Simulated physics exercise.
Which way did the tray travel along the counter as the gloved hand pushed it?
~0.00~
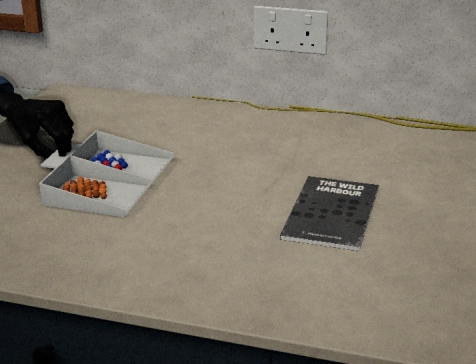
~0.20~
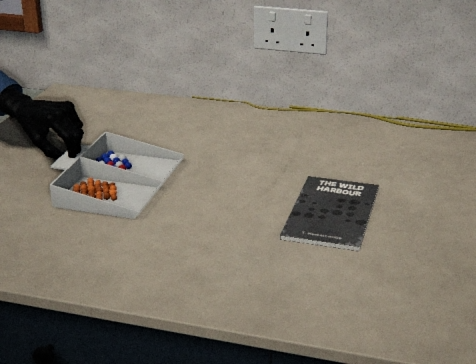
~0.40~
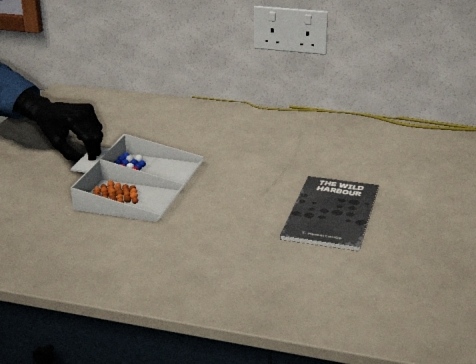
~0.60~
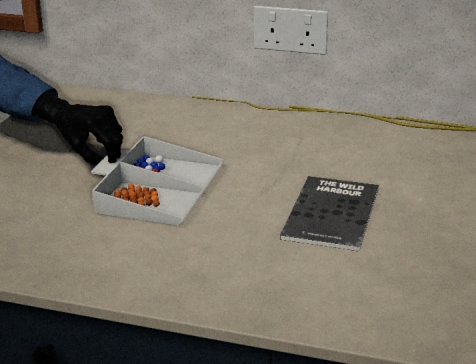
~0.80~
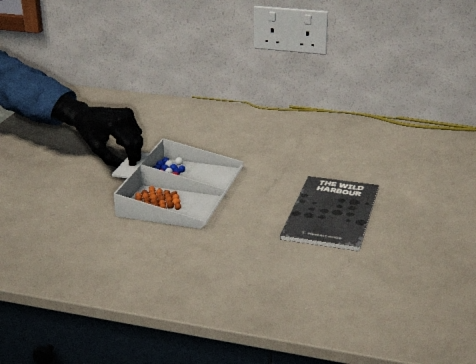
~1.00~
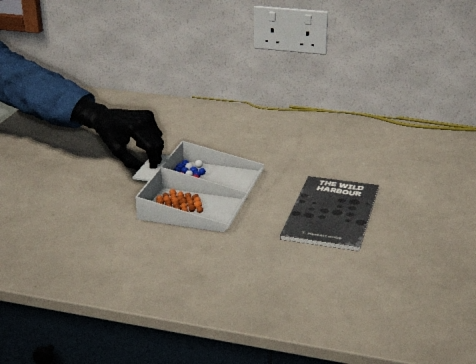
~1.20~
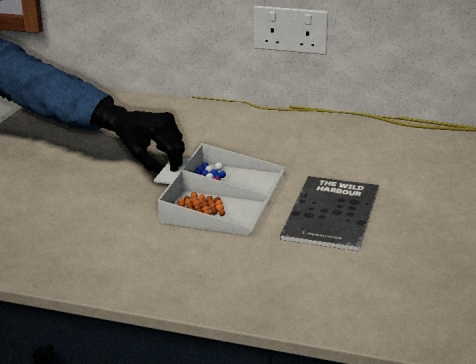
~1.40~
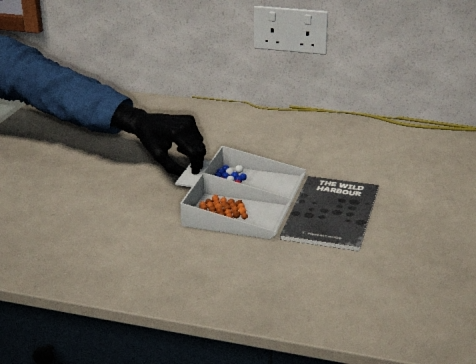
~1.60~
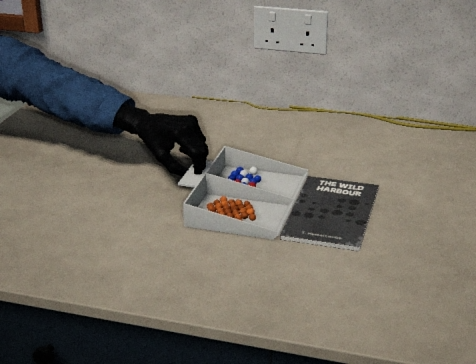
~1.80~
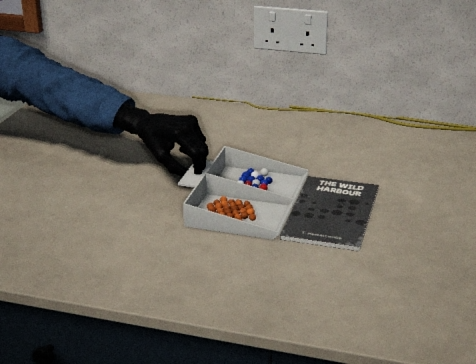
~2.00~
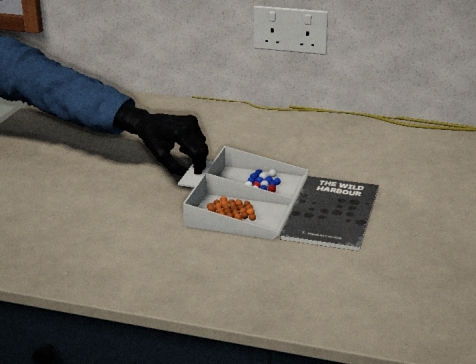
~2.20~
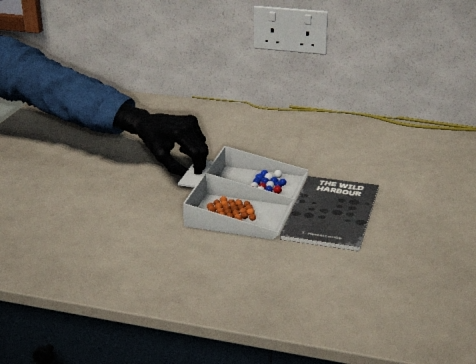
The tray moved to the right, towards the dark book.
